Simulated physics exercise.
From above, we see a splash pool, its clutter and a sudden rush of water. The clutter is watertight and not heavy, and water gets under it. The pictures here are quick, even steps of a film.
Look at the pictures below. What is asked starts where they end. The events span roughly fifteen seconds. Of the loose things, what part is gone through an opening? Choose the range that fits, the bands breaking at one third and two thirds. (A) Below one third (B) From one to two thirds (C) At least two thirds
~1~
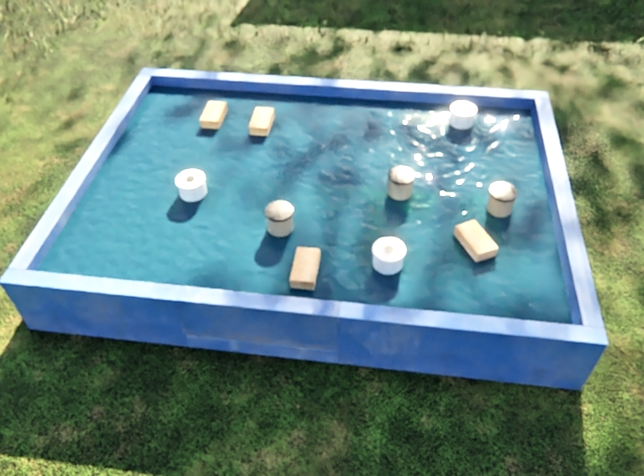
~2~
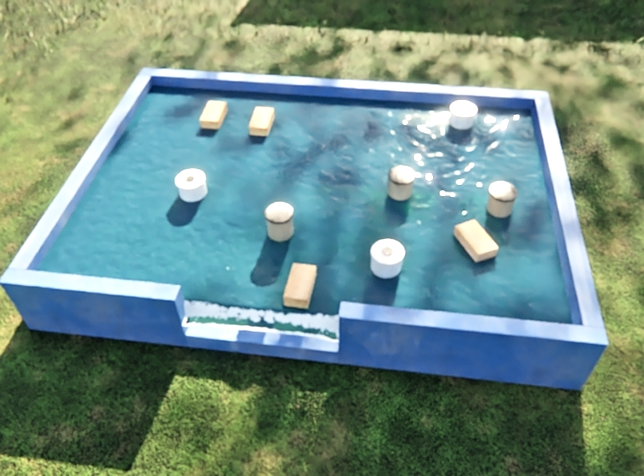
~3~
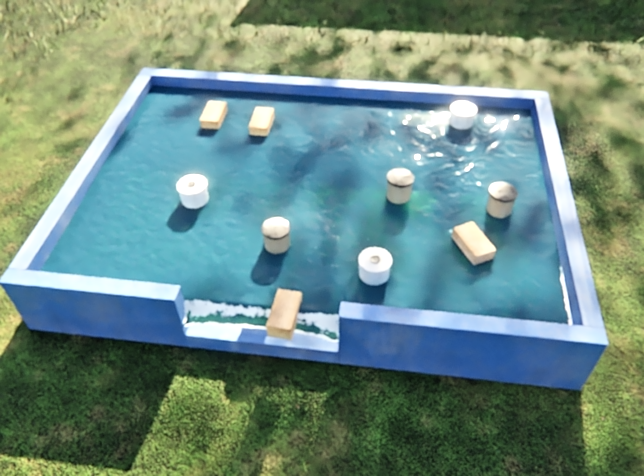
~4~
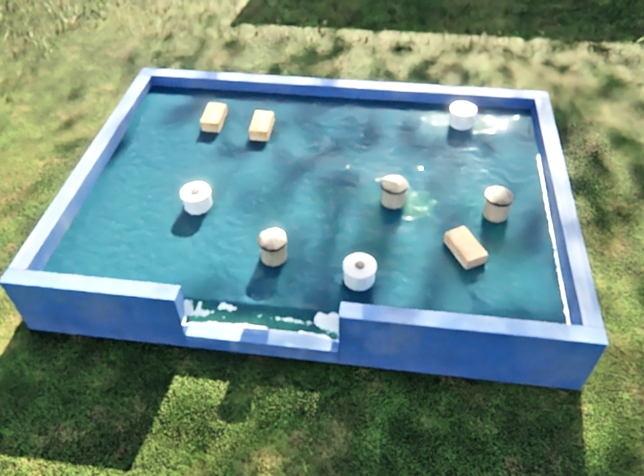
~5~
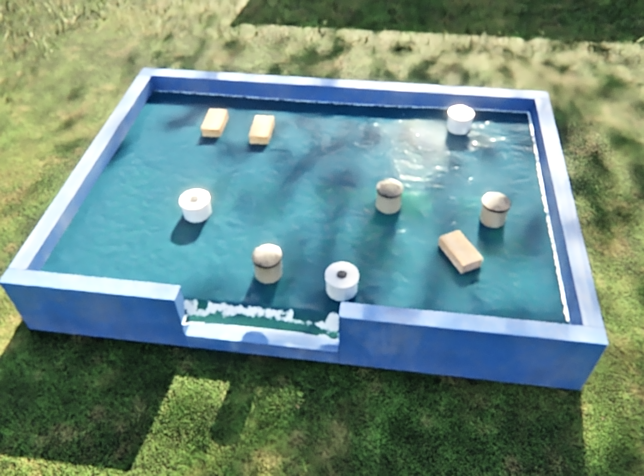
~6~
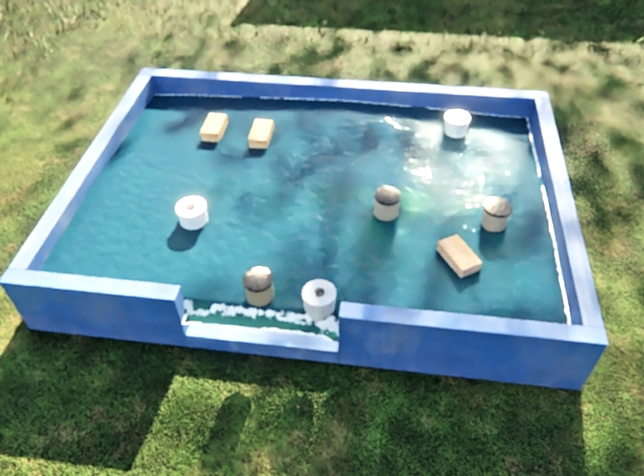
(B) From one to two thirds.
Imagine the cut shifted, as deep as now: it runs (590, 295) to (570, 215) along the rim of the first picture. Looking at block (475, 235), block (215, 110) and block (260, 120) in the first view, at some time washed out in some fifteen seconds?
Following that order: Escaped; remains behind; remains behind.
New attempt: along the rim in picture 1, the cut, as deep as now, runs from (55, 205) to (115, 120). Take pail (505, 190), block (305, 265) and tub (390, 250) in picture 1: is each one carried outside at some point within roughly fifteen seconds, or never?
One by one, that's not lost, lost, not lost.
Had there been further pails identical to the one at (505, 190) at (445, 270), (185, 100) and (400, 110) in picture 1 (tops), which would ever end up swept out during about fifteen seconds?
Okay, one at a time: Gets out, next does not get out, last does not get out.
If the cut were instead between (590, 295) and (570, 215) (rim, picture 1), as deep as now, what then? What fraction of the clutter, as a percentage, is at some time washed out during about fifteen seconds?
Result: Close to 60 %.
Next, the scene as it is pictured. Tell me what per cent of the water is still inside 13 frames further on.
About 68 percent.
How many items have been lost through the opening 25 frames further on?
The number works out to 6.
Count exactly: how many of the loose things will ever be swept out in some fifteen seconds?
I get 6.
A moment on, 3 of 10 are out; 7 afloat.
Next, 4 of 10 are out; 6 afloat.
Later, 6 of 10 are out; 4 afloat.
In the end, 6 of 10 are out; 4 afloat.
